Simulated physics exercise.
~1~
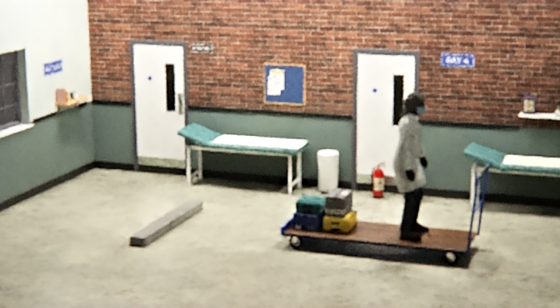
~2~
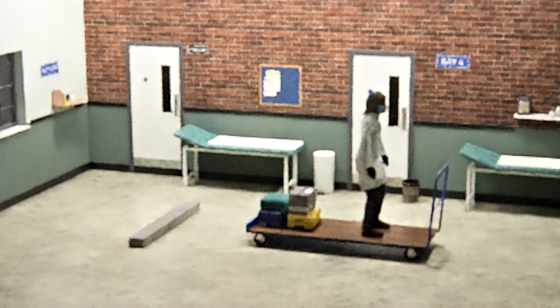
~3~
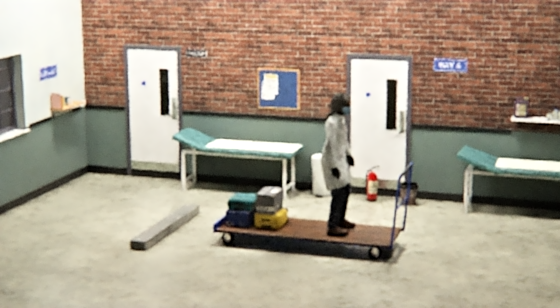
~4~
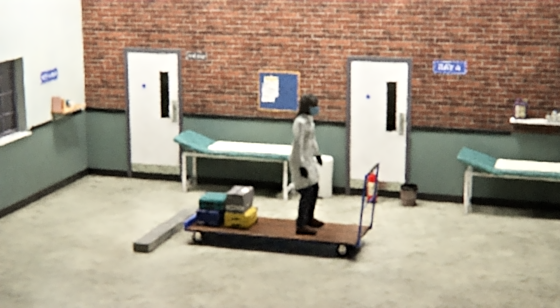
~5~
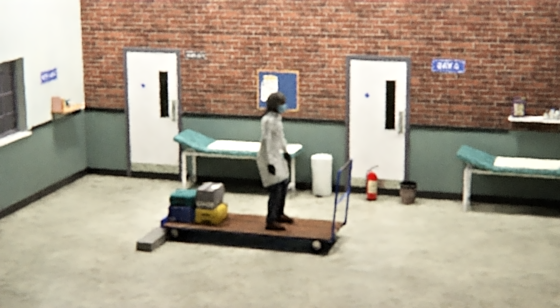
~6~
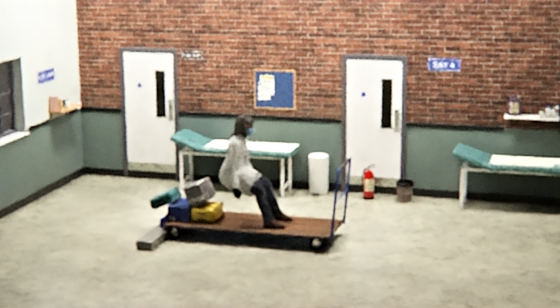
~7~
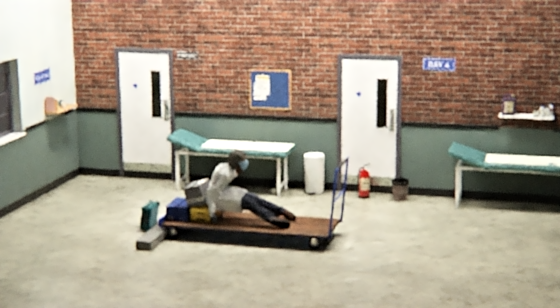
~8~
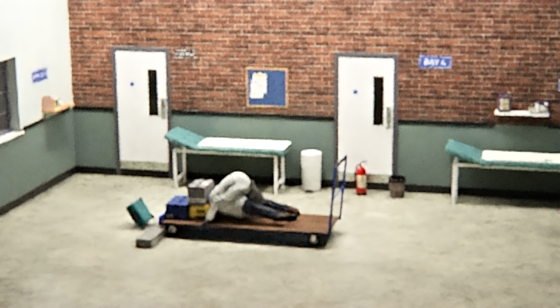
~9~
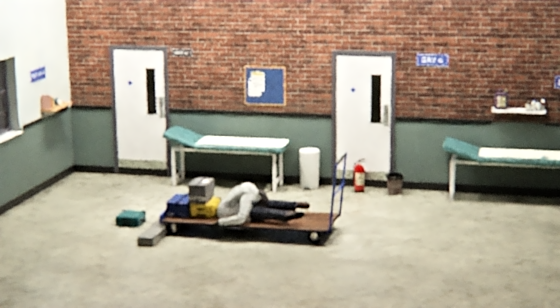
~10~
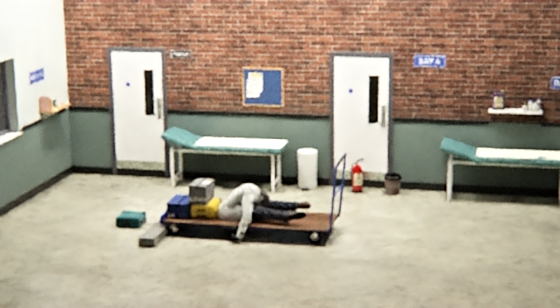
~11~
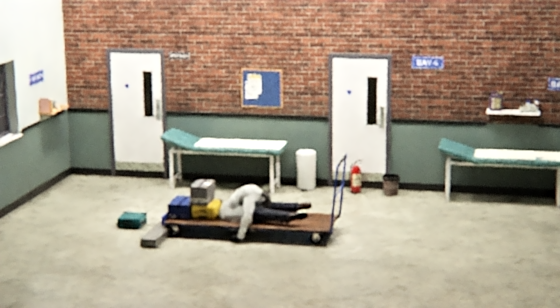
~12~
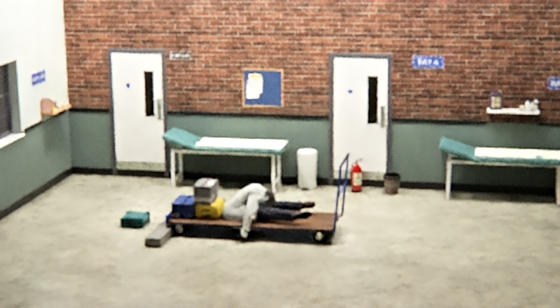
In this clip, a masked figure in a pale coat rides a loaded trolley leftward until it stops against a low grey block, then topples backward toward the cases and ends lying limp on the deck as a teal case tumbles onto the floor beyond the left edge.
